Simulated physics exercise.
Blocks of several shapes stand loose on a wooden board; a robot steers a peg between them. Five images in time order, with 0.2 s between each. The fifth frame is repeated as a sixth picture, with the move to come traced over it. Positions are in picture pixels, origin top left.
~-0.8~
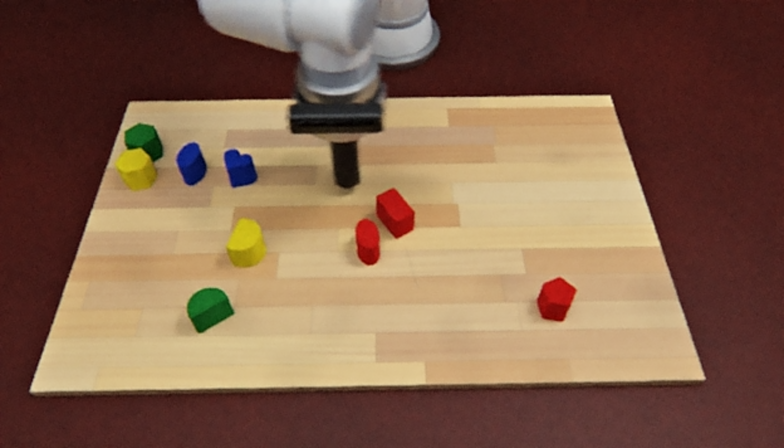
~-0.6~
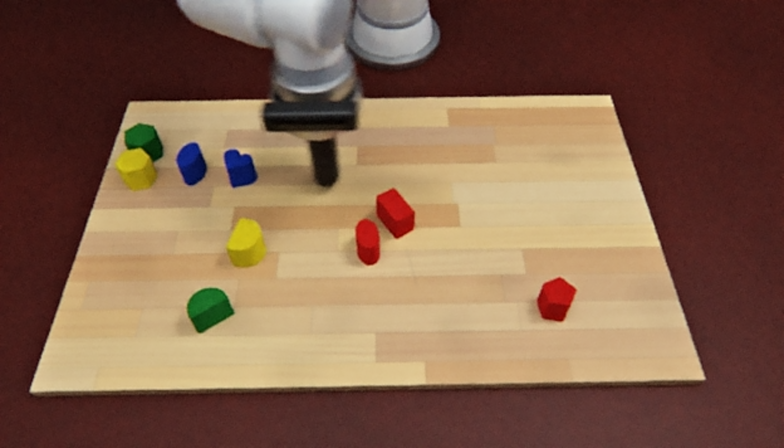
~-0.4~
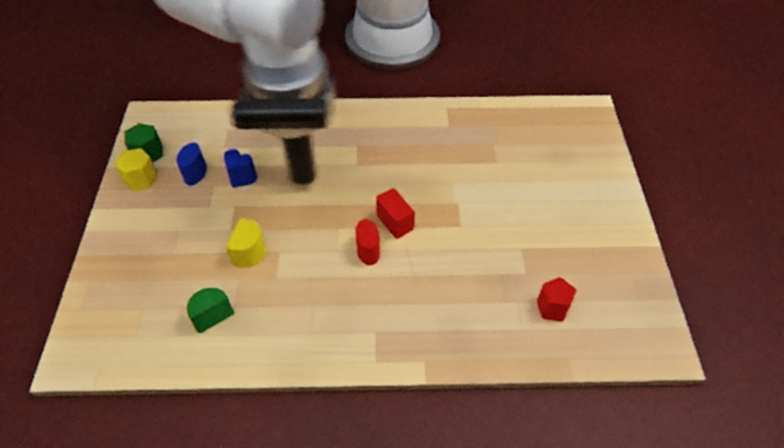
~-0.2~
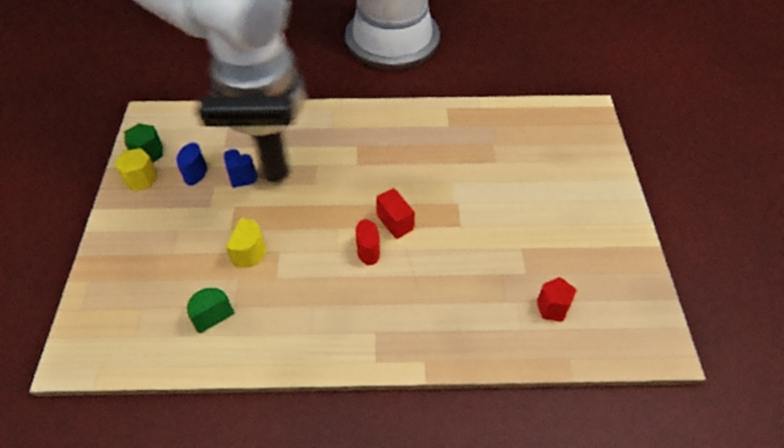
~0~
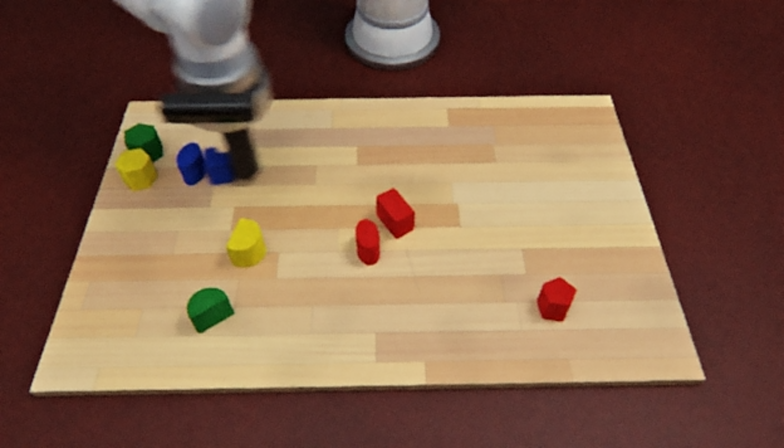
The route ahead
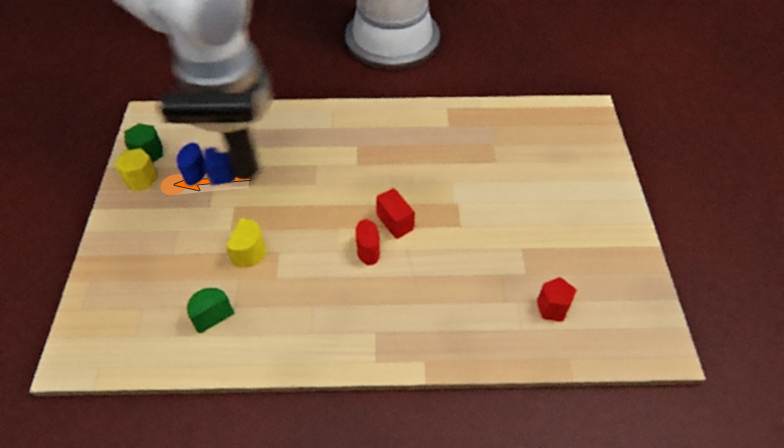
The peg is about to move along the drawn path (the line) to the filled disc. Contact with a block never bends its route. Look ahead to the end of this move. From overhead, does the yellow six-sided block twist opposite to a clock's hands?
Final answer: Yes.
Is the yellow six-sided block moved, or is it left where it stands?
The result: It moves.
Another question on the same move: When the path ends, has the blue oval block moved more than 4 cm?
I expect so.
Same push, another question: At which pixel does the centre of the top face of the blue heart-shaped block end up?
Its top centre lands on (153, 151).
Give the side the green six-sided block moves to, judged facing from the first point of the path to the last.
Displaced right.
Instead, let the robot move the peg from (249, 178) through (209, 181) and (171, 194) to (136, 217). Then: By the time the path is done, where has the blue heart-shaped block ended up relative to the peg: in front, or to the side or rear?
Slid off.
Drawn move, from (249, 178) to (175, 185).
The first path, step by step. Halfway along, peg (209, 173); blue oval block (160, 148); blue heart-shaped block (180, 154), turned 35° clockwise.
At the end, peg (171, 177); yellow six-sided block (124, 158), turned 40° anticlockwise; green six-sided block (131, 125); blue oval block (149, 136), turned 40° clockwise; blue heart-shaped block (153, 151), turned 85° clockwise.
